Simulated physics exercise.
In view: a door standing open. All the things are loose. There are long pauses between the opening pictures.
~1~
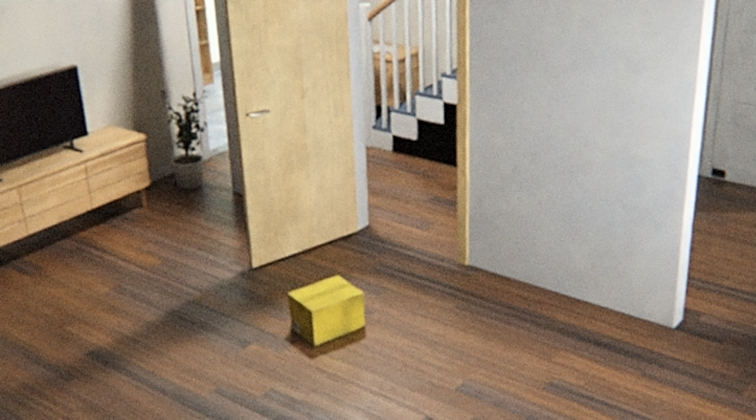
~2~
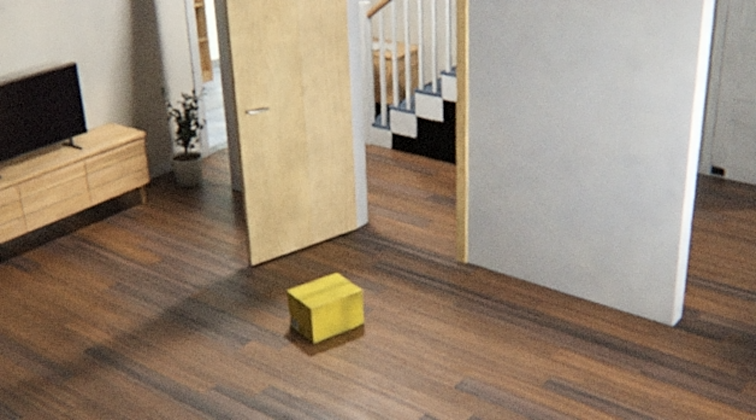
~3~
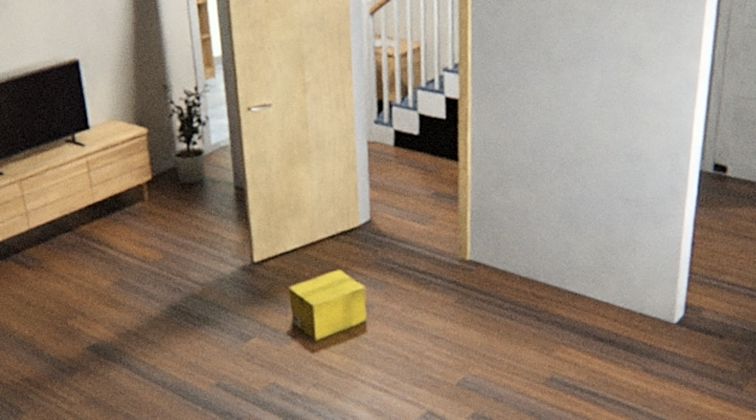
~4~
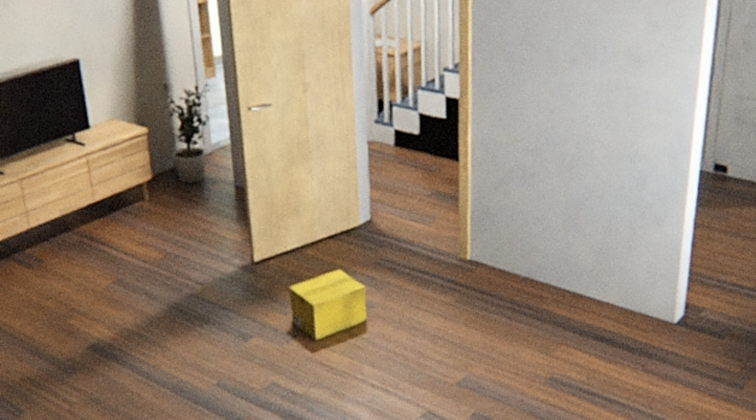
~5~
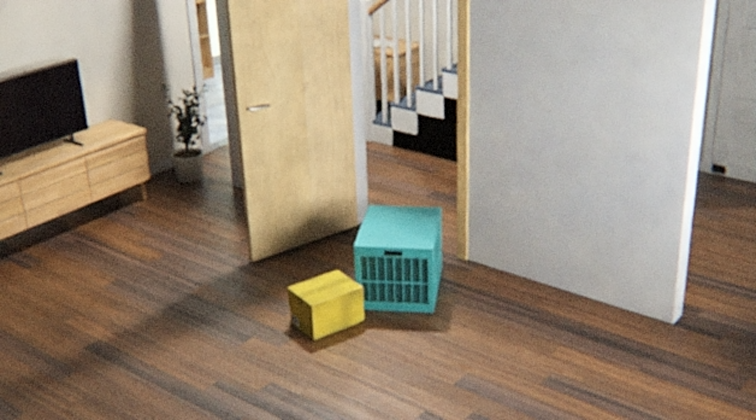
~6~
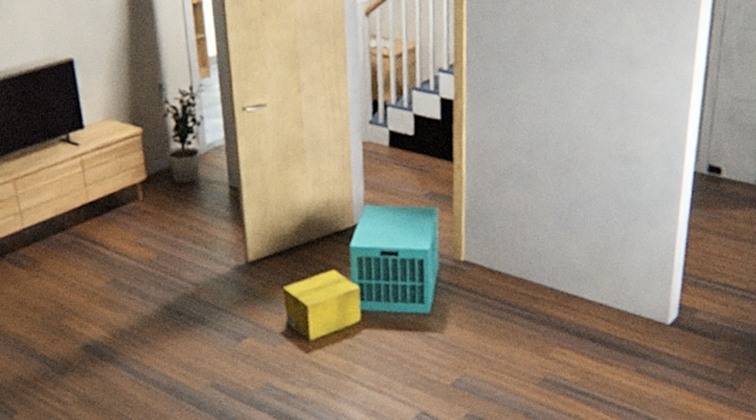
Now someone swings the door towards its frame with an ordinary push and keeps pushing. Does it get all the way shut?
As it turns out, it jams.
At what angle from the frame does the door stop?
Some 50° open.
Then, 0.40 s later than the last frame, door 89° open.
Then, 0.60 s later than the last frame, door 73° open.
Then, 0.80 s later than the last frame, door 55° open.
When it is over, door 48° open; both as before. End places, in pixels of the last picture, turquoise chest near (397, 257).
